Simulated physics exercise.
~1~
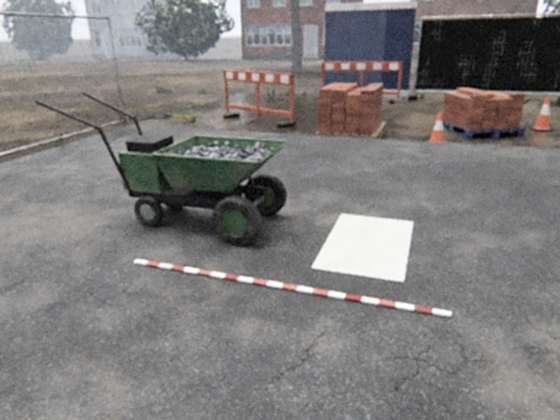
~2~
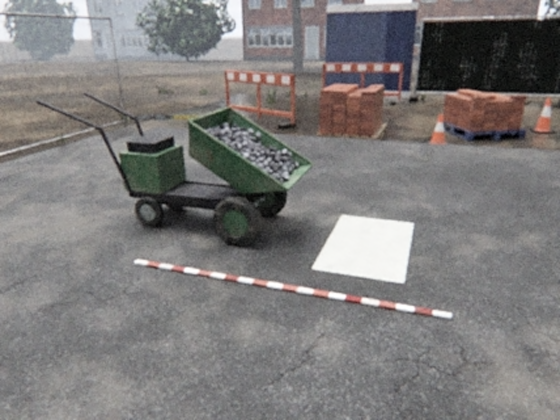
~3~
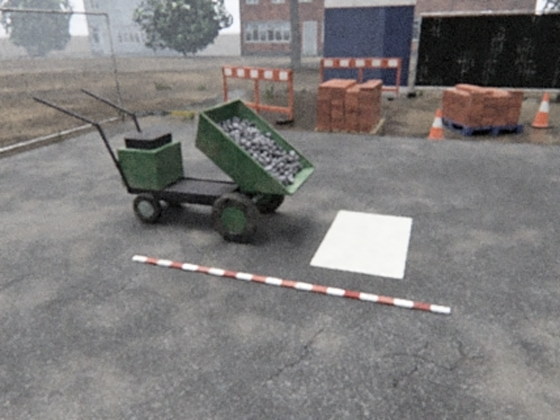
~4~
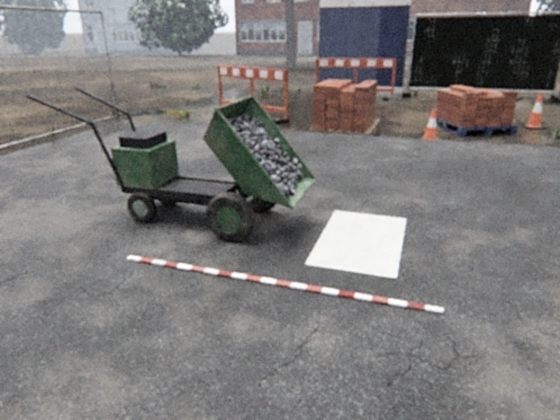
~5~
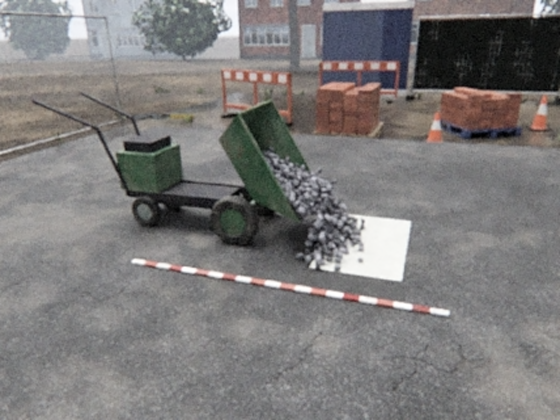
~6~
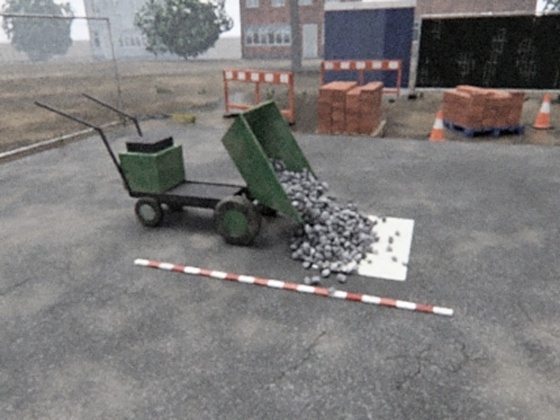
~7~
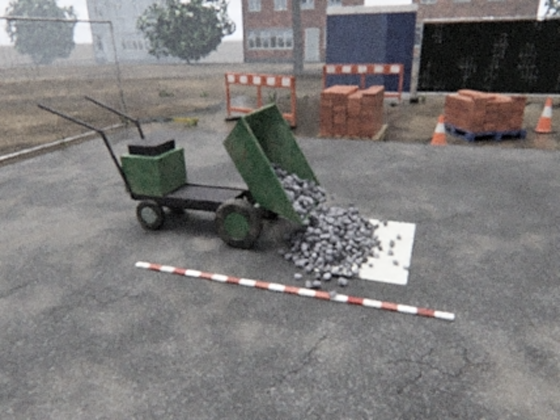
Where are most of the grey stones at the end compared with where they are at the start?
At the start the stones lie in the green barrow's level tray. By the end most of them are lower and further right, heaped on the ground in front of the tipped tray and partly over the white sheet.
